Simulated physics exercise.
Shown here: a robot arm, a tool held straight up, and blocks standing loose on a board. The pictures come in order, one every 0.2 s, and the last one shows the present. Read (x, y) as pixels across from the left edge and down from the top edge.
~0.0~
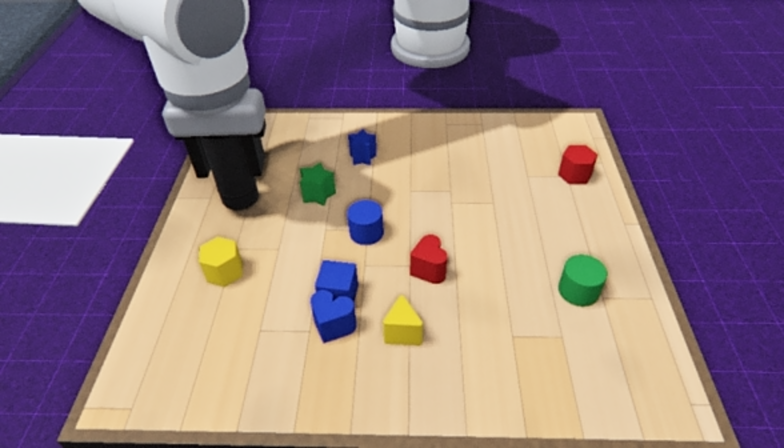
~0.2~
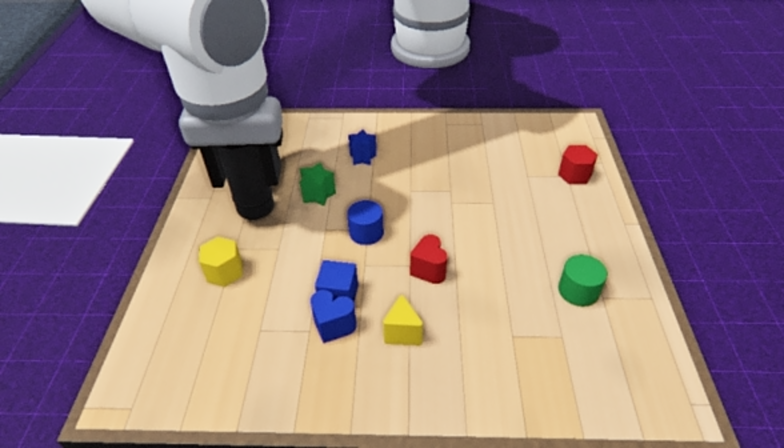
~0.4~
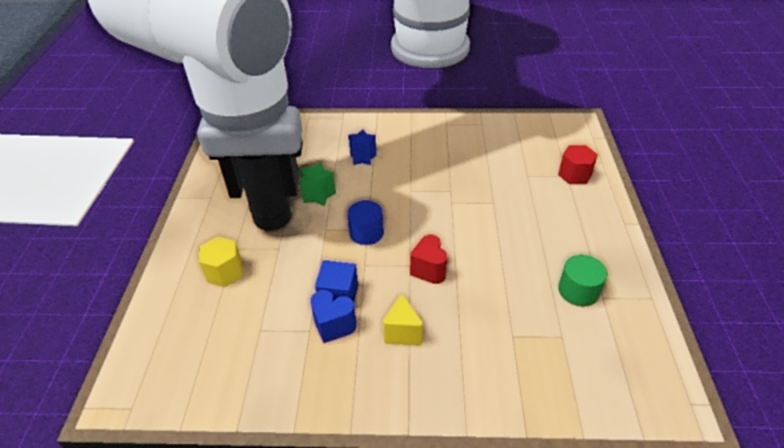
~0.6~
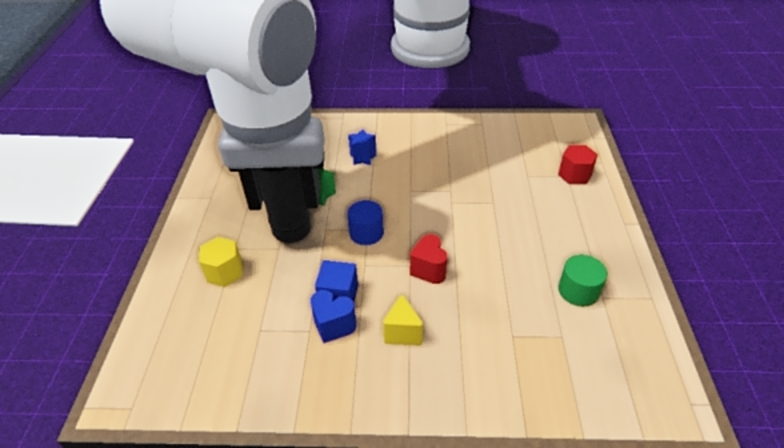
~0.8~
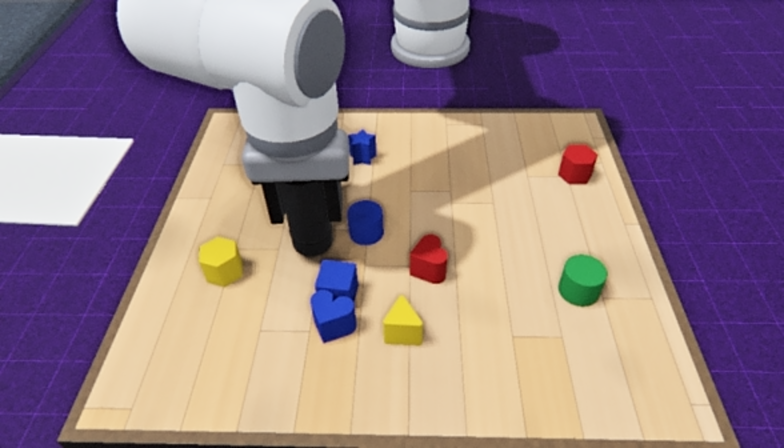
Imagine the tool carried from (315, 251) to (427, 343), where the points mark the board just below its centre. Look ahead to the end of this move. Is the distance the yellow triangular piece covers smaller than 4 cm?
I believe not.
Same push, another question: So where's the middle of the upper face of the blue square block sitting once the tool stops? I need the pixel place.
The middle of its upper face should be somewhere near (347, 309).
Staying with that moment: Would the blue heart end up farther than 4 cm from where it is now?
Final answer: No.
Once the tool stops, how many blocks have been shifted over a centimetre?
Expect three or more.
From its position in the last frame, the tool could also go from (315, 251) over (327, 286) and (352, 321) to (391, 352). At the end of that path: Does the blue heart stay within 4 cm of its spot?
Answer: No.
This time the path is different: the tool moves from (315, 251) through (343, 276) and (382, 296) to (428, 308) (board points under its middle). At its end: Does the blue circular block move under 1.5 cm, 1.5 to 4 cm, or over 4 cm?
Once the path ends, it will sit under 1.5 cm from where it is now.
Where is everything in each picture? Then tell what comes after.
In the first frame, tool's lower end at (241, 199); blue heart at (330, 305); blue square block at (336, 274); blue circular block at (365, 211); yellow triangular piece at (403, 313).
In the second frame, tool at (256, 208); blocks still.
In the third frame, tool at (273, 218); blocks still.
In the fourth frame, tool at (292, 230); blocks still.
In the fifth frame, tool at (313, 243); blue heart at (330, 305); blue square block at (336, 274); blue circular block at (365, 211); yellow triangular piece at (403, 313).
On the path given first. One third of the way, tool at (348, 272); blue heart at (332, 320); blue square block at (340, 291).
Two thirds of the way, tool at (386, 303); blue heart at (325, 336), turned 20° clockwise; blue square block at (347, 309), turned 30° clockwise; yellow triangular piece at (405, 316), turned 15° clockwise.
At the end, tool at (428, 335); blue heart at (325, 336), turned 20° clockwise; blue square block at (347, 309), turned 30° clockwise; blue circular block still; yellow triangular piece at (440, 355), turned 55° clockwise.
